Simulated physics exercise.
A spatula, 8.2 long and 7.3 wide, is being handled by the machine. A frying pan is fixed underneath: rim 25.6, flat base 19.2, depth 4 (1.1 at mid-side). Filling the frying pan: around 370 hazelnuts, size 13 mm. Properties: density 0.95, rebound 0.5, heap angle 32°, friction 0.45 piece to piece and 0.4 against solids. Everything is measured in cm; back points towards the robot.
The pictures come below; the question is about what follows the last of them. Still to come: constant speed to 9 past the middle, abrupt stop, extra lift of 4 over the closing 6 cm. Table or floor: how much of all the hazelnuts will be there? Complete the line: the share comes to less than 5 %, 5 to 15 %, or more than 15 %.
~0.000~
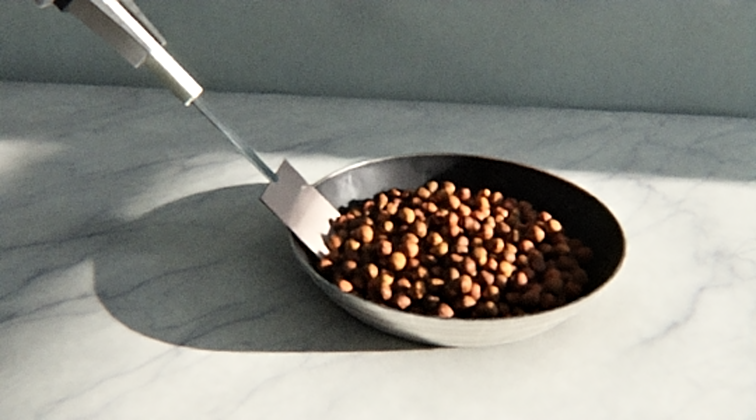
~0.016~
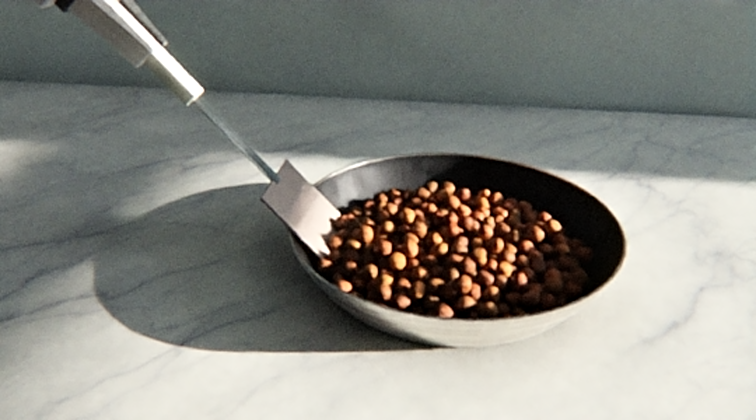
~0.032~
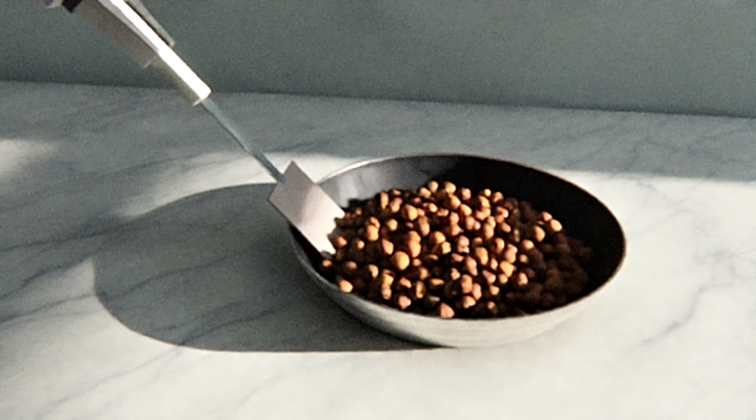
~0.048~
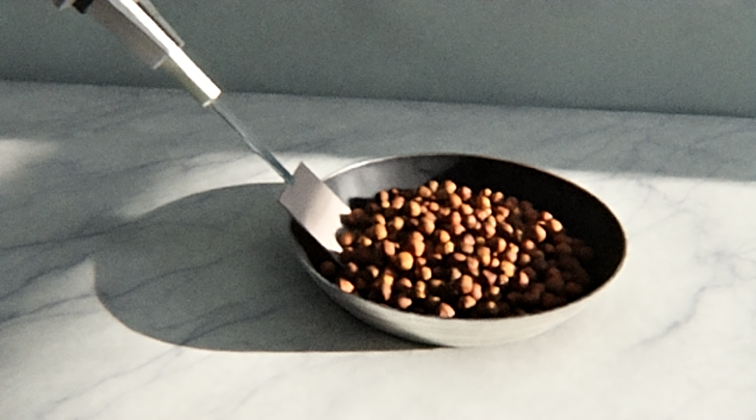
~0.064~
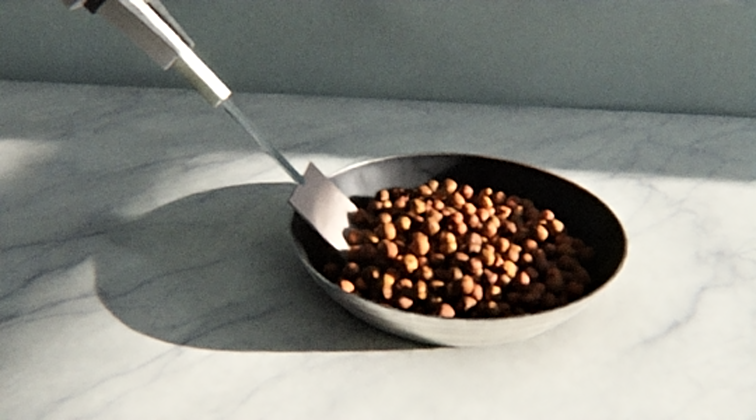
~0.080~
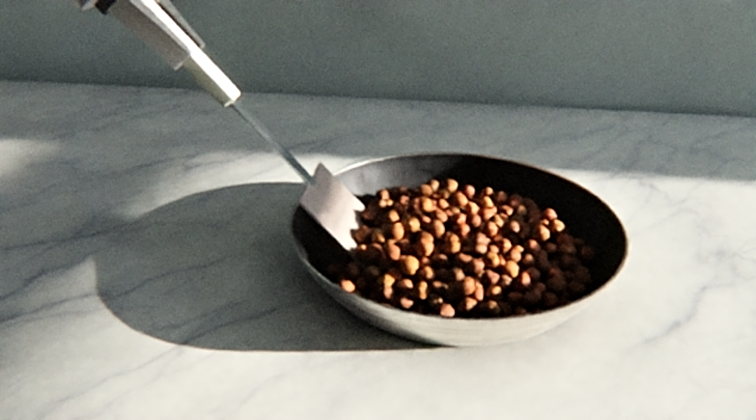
The share comes to 5 to 15 %.
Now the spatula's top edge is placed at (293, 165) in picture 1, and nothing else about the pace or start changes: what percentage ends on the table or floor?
Spill: Approx. 10 per cent.
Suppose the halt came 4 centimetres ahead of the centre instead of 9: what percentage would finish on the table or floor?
Then roughly 0 percent would finish on the table or floor.
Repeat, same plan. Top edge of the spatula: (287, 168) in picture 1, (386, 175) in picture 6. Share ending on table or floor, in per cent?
Roughly 25 %.
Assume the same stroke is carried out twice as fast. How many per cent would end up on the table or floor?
Roughly 25 per cent, I'd say.
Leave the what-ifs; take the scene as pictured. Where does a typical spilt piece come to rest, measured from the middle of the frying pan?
That distance comes to about 20 cm.
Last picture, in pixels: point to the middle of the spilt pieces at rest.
In the last view, it's around (702, 272).
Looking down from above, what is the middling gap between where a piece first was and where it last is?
Somewhere near 2 centimetres, I reckon.
By 0.20 s, sloping 48°, highest piece 5 above the table; 372 in the frying pan.
By 0.32 s, sloping 48°, highest piece 7 above the table; 372 in the frying pan.
By 0.57 s, sloping 48°, highest piece 6 above the table; 335 in the frying pan, 33 on the table or floor, 4 on the blade or in flight.
By 1.62 s, sloping 48°, highest piece 5 above the table; 333 in the frying pan, 39 on the table or floor.
Final count, 333 in the frying pan, 39 on the table or floor. That is 10 % on the table or floor.
